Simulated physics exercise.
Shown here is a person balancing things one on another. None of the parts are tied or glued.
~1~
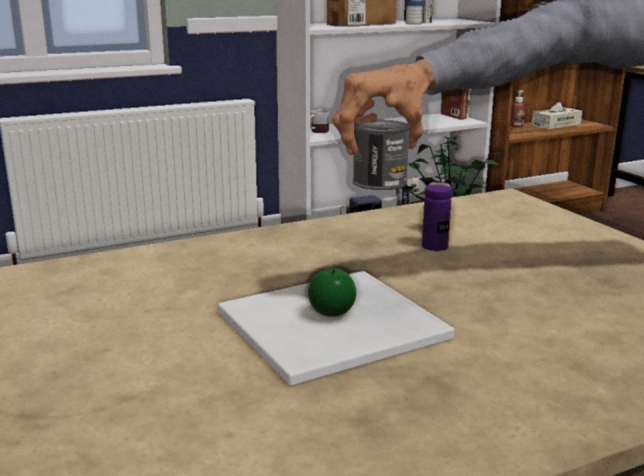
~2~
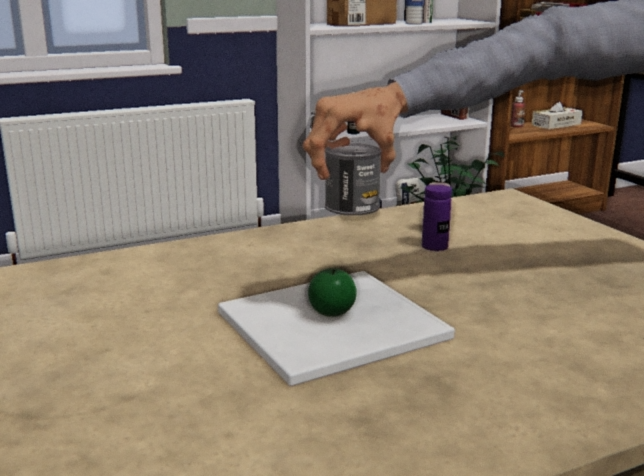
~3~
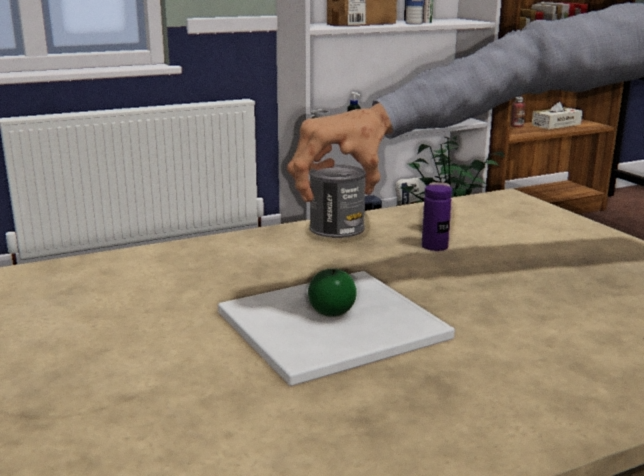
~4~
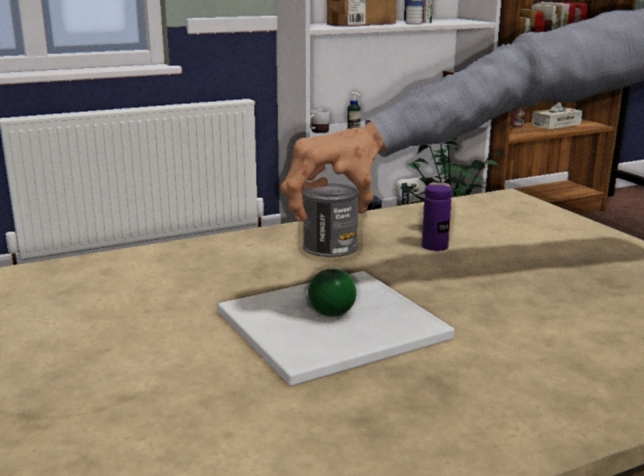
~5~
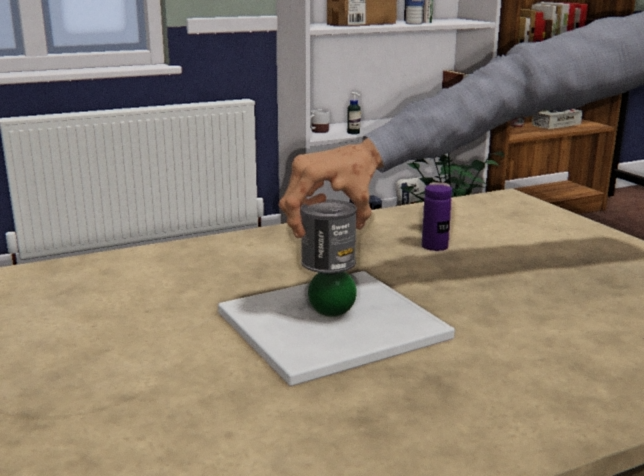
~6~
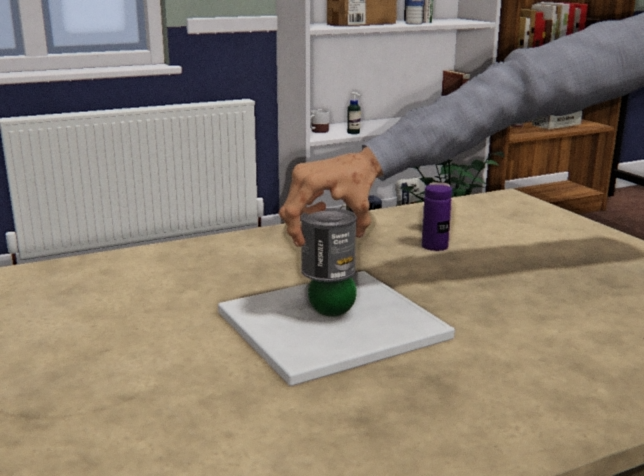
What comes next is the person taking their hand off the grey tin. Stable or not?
Not stable, it falls.
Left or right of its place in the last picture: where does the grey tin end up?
Pretty clearly in the leftward direction.
Then, 0.40 s after the last picture, grey tin tipped 47° from how it was near (297, 267).
Then, 0.50 s after the last picture, grey tin now fallen.
Then, 0.70 s after the last picture, things are still on the move.
Then, 2.00 s after the last picture, nothing new.
At rest, fallen, grey tin; the other 4 in place. Seen from the same camera at the end, grey tin near (204, 331). The pile loses its balance.
